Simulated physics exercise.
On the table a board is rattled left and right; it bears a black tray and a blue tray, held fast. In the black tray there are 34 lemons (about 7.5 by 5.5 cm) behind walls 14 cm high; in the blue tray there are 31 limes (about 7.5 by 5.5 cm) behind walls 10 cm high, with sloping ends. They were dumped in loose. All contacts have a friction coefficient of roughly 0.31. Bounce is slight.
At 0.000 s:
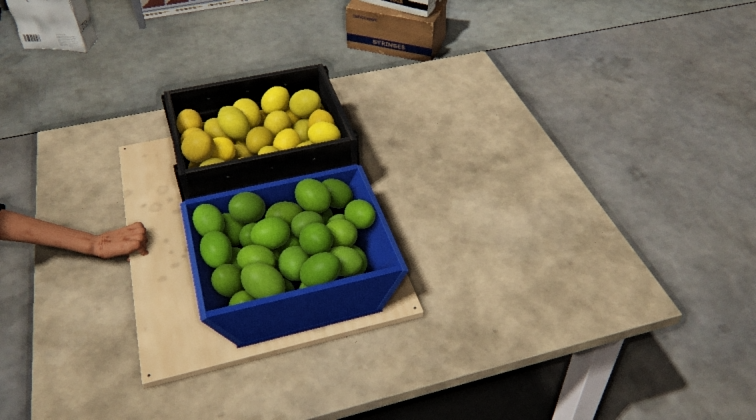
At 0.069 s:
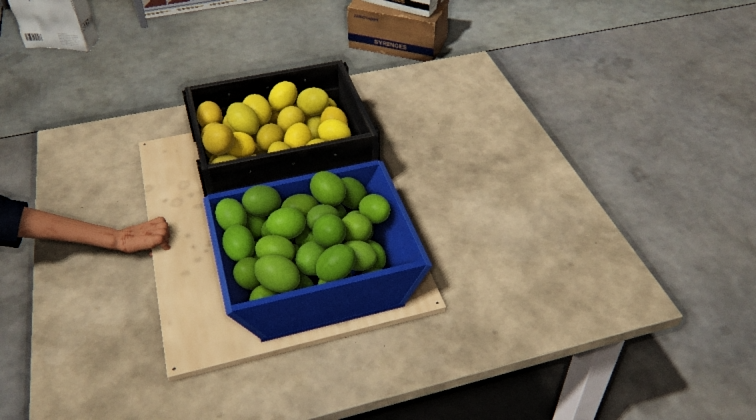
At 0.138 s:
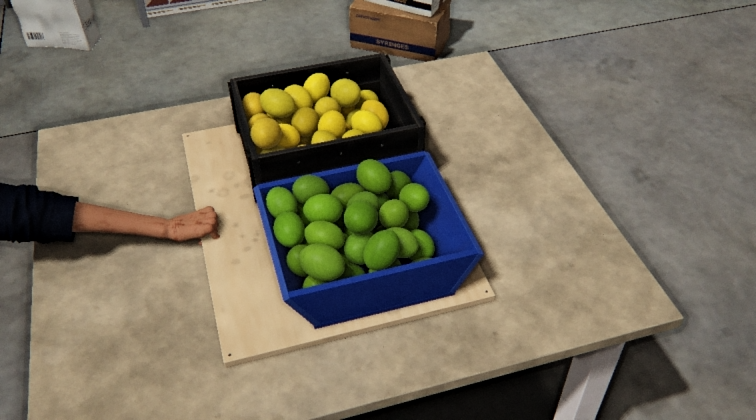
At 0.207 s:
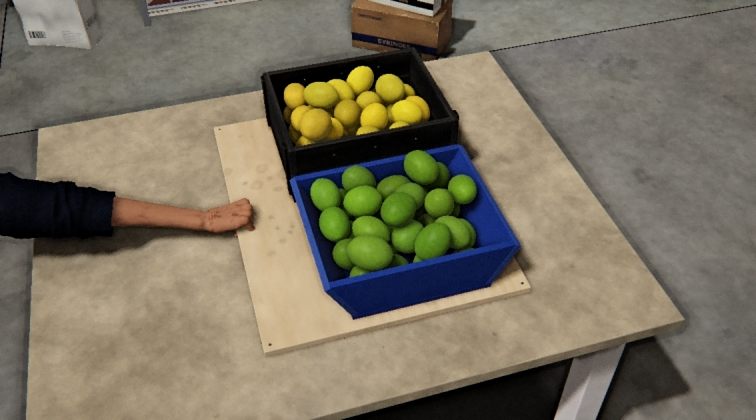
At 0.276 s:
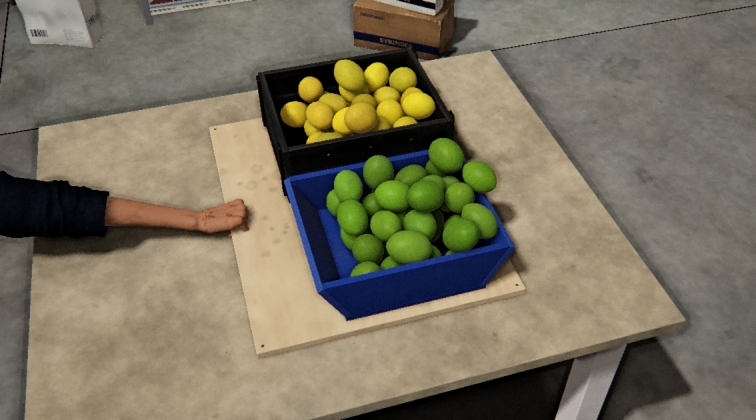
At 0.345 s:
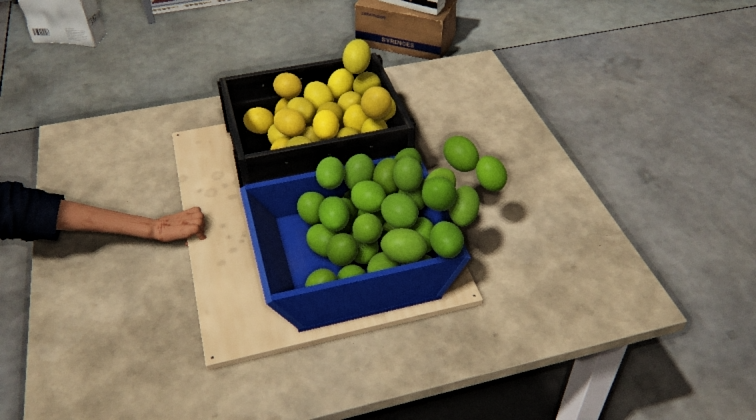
A board carrying trays of lemons and limes sliding right then back left beside a fist, limes heaping rightward and some leaving the blue tray.
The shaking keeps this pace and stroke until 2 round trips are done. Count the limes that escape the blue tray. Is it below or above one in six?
It sheds over a sixth of them.
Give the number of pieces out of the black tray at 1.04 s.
About: Black tray 3.
After 0.52 s, black tray 32 in, 2 out and blue tray 25 in, 6 out.
After 0.74 s, black tray 32 in, 2 out and blue tray 20 in, 11 out.
After 1.04 s, black tray 31 in, 3 out and blue tray 17 in, 14 out.
Final count (at 1.43 s), black tray 31 in, 3 out and blue tray 17 in, 14 out. Asked share, 14 of 31, 45 per cent.
